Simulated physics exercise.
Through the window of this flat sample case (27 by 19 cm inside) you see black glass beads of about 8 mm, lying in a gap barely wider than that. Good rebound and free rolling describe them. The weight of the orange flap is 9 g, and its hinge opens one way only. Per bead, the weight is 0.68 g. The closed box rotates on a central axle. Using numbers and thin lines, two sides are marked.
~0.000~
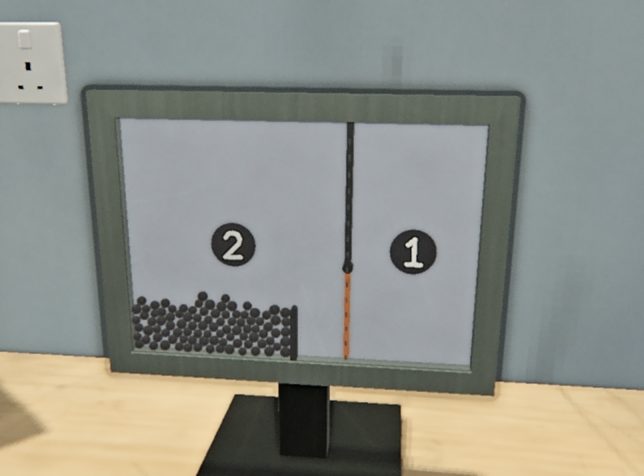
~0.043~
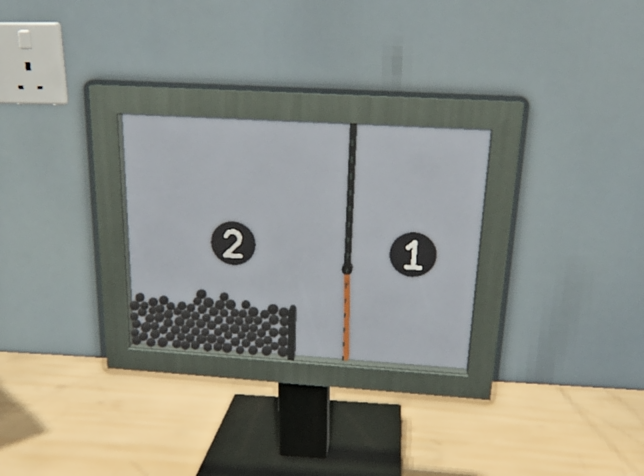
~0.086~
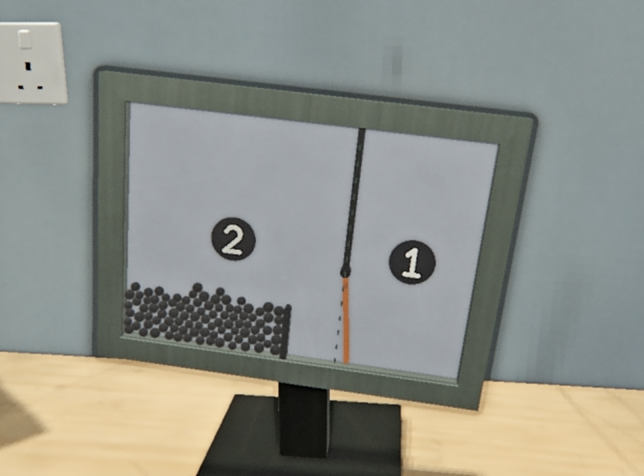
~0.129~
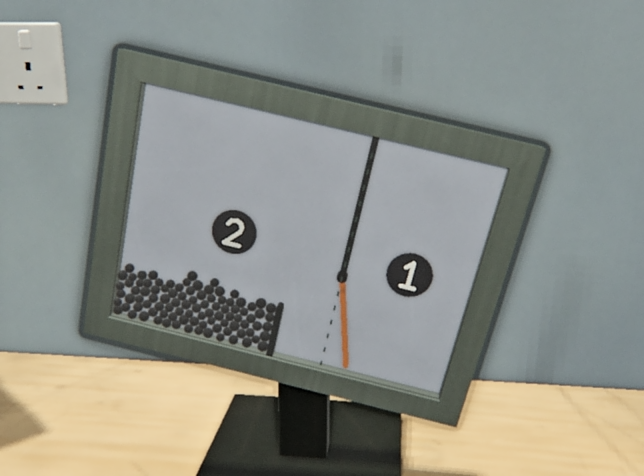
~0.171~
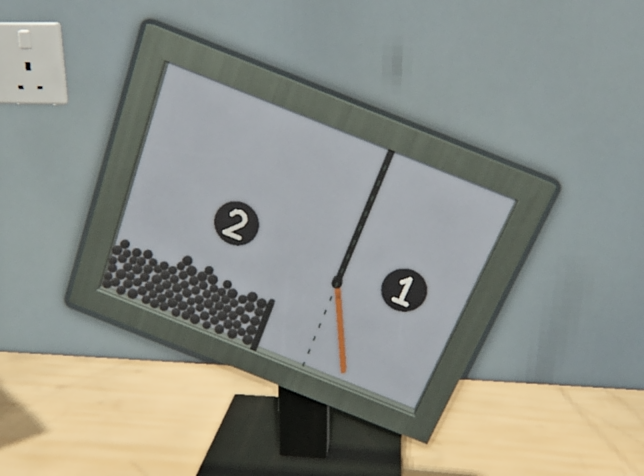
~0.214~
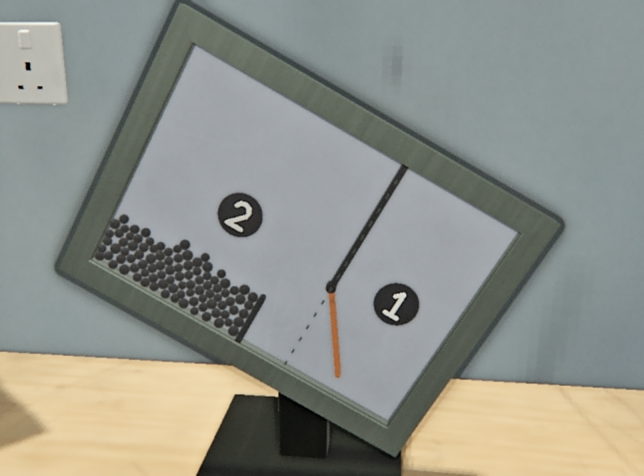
On a wooden desktop, a framed case of black beads tilting clockwise, its orange flap swinging away from a dashed line.
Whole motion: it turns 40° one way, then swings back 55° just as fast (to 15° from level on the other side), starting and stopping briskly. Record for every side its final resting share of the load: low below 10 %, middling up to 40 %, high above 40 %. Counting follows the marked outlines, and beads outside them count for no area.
Final shares: No. 1: Low; 2: High.
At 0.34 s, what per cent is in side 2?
About 100 percent.
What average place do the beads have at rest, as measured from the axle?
Left: About 5 cm; below: About 9 cm.
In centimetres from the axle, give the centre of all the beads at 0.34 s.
10 cm left, 1 cm below.
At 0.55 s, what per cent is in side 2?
Share: Close to 100 percent.
After 0.34 s, it stands 40° clockwise; the beads' middle is 10 cm left of and 1 cm below the centre; no. 2, 100 %; orange flap open 31°.
After 0.55 s, it stands 12° clockwise; the beads' middle is 8 cm left of and 6 cm below the centre; no. 2, 100 %; orange flap open 16°.
After 0.75 s, it stands 15° anticlockwise; the beads' middle is 4 cm left of and 9 cm below the centre; no. 2, 100 %; orange flap shut.
Settled by 1.5 s, it stands 15° anticlockwise; no. 1, 0 %, no. 2, 100 %; orange flap shut.
